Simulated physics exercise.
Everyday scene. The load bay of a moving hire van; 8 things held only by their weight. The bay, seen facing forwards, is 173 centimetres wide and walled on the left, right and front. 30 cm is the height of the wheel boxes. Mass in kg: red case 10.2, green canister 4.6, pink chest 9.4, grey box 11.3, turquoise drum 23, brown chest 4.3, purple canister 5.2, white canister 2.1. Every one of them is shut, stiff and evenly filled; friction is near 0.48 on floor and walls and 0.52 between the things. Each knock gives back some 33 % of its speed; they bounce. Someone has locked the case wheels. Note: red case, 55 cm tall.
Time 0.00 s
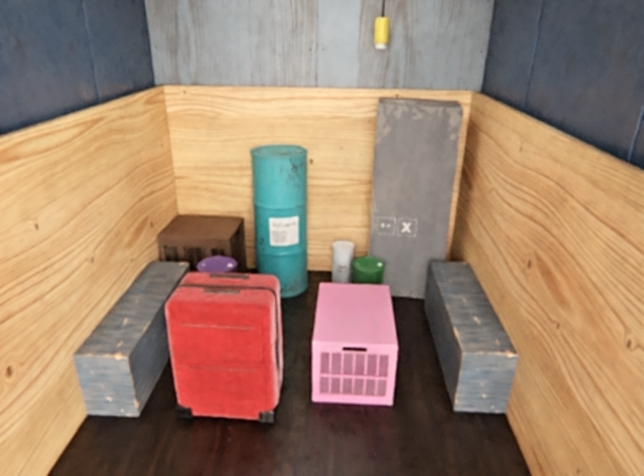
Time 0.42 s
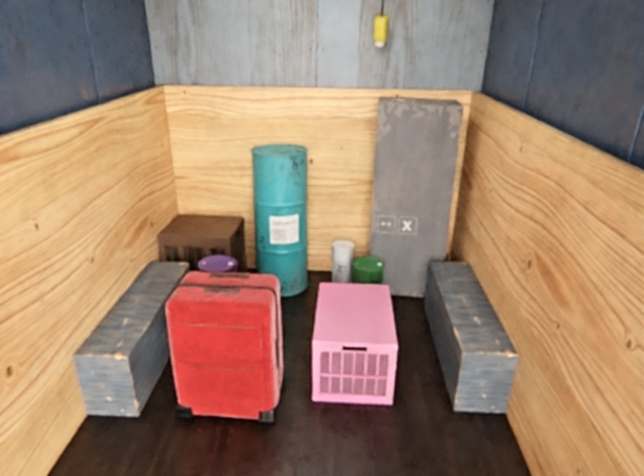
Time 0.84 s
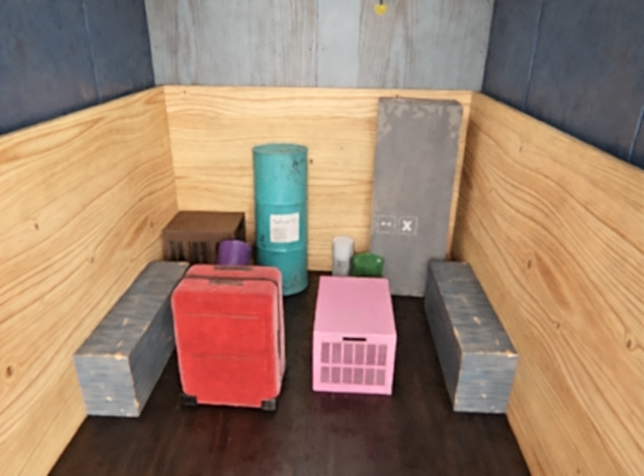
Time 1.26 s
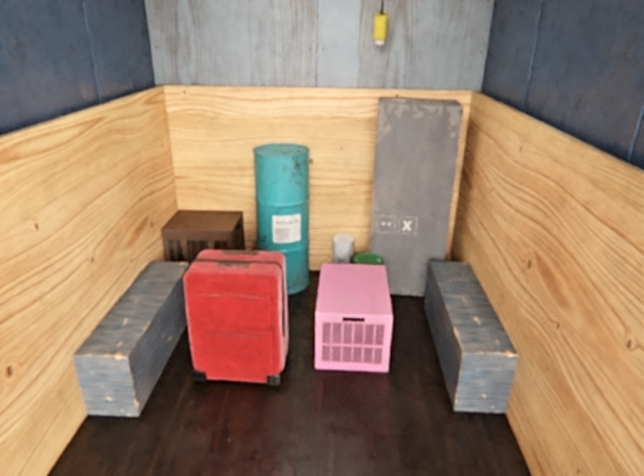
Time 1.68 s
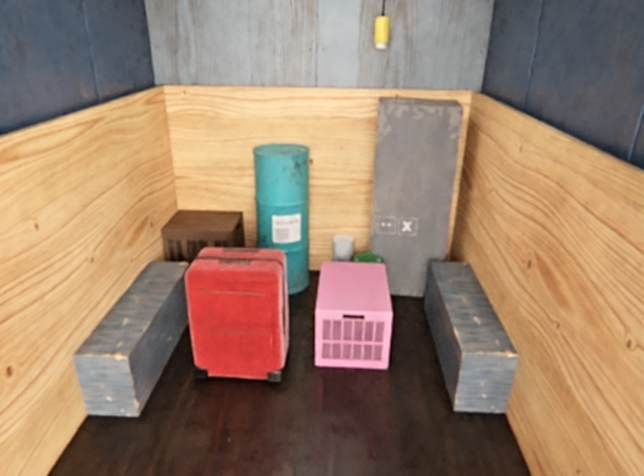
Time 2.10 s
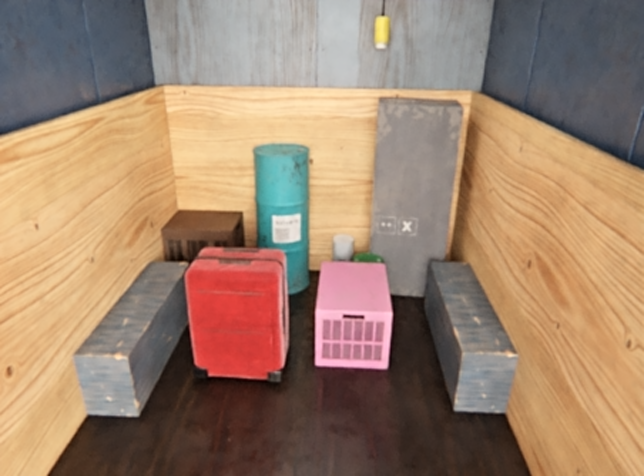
A tall grey box stood still at the back of a wood-walled van bay while the red case and pink chest slid away from the viewer towards the canisters, then everything stayed put.
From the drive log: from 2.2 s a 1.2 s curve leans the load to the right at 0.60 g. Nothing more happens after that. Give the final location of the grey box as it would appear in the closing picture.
Final location: (426, 200).
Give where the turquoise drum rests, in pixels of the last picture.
It ends up at about (327, 219).
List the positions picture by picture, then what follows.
In the first frame, no push; grey box (410, 202); red case (229, 345).
In the second frame, push 0.53 g forwards; pink chest (353, 339); turquoise drum (281, 220).
In the third frame, push 0.53 g forwards; brown chest (208, 252) slid 8 cm.
In the fourth frame, push 0.30 g forwards; white canister (343, 258) slid 10 cm.
In the fifth frame, no push.
In the sixth frame, no push; grey box (410, 201); turquoise drum (283, 219) slid 4 cm.
After 2.70 s, push 0.60 g right; grey box leaning 4° near (419, 199); purple canister on its side; red case slid 24 cm.
After 2.90 s, push 0.60 g right; grey box slid 8 cm near (423, 200); purple canister on its side; turquoise drum leaning 29°.
After 3.00 s, push 0.60 g right; grey box slid 10 cm near (427, 200); purple canister on its side; turquoise drum leaning 32°.
After 3.20 s, push 0.48 g right; grey box slid 10 cm near (426, 201); purple canister on its side; turquoise drum leaning 31°.
At rest (4.7 s), tipped over in the van, purple canister; not toppled but over 15 cm from the start, red case, green canister, pink chest, turquoise drum, brown chest and white canister; grey box in place, give or take 15 cm. Seen from the same camera at the end, grey box near (426, 200).
